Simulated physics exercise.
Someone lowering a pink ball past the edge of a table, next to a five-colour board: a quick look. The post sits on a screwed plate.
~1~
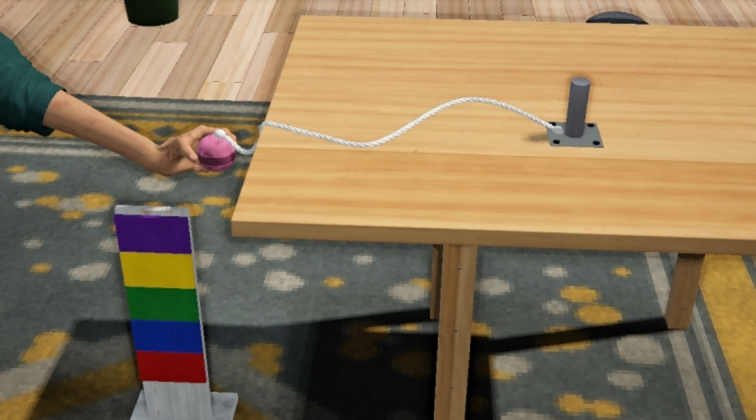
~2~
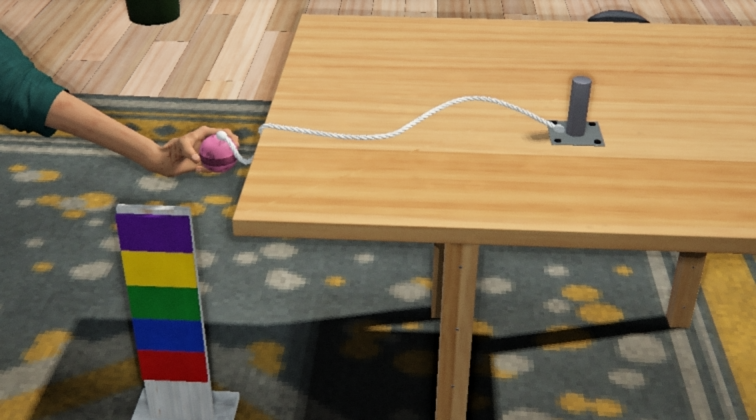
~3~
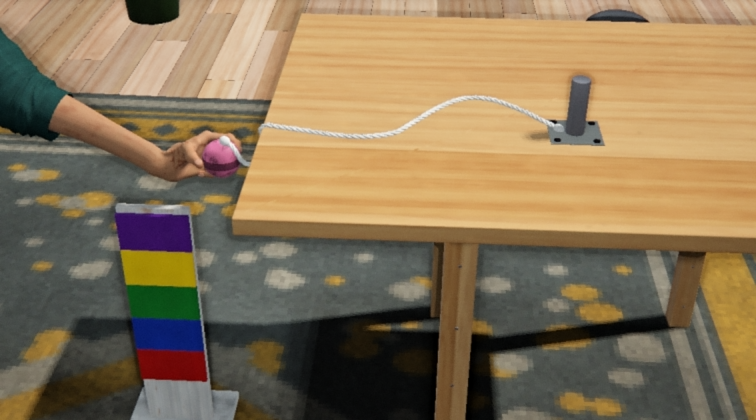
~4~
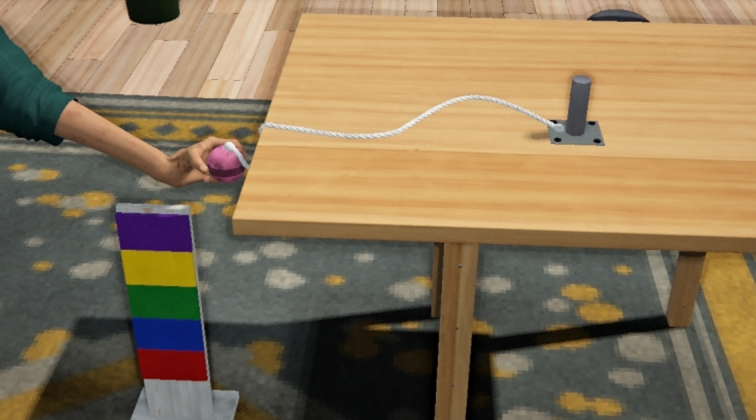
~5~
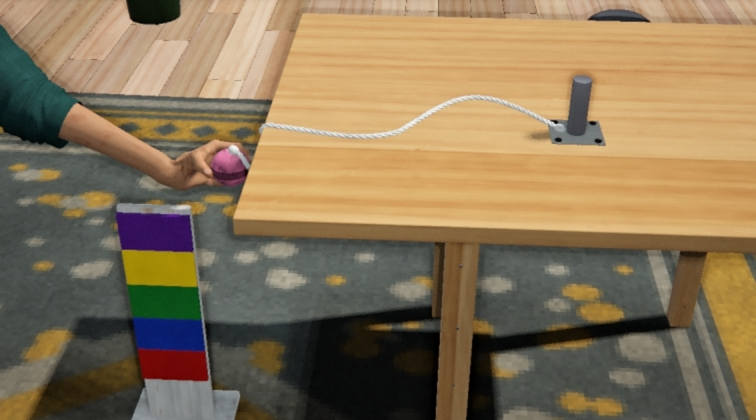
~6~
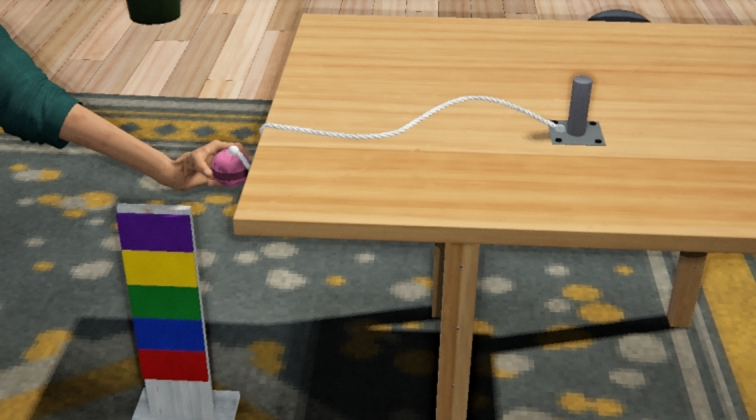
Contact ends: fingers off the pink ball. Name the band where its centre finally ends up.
Its centre finishes at the yellow band.
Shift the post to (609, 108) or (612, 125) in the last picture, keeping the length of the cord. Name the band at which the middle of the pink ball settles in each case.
First try: Purple; second try: Purple.
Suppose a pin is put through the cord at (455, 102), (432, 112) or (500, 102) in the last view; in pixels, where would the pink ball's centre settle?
Per try (px, approx.): (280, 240), (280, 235), (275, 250).
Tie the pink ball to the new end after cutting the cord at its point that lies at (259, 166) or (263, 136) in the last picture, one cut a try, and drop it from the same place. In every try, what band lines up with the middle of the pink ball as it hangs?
In order of the tries: Purple; then no band.
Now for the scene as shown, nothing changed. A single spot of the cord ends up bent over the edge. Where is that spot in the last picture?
It sits at about (332, 135).
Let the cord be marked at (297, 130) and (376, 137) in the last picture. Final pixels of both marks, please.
Around (269, 145); the other one around (311, 113).
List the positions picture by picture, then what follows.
In the first picture, pink ball (217, 153); purple (153, 236); yellow (157, 271); green (162, 305); blue (167, 338); red (171, 369).
In the second picture, pink ball (219, 154); cord through (532, 116) (465, 99) (410, 126) (339, 136) (263, 137).
In the third picture, pink ball (222, 158).
In the fourth picture, pink ball (226, 164); cord through (532, 115) (465, 98) (409, 125) (338, 135) (262, 136).
In the fifth picture, pink ball (230, 168).
In the sixth picture, pink ball (231, 168); cord through (533, 115) (466, 99) (410, 125) (339, 136) (263, 136).
Soon after, ball near (255, 252); level with purple.
Then, ball near (289, 254); level with yellow.
Further on, ball near (280, 262); level with yellow.
At rest, ball near (272, 265); level with yellow. Its centre hangs level with the yellow band.
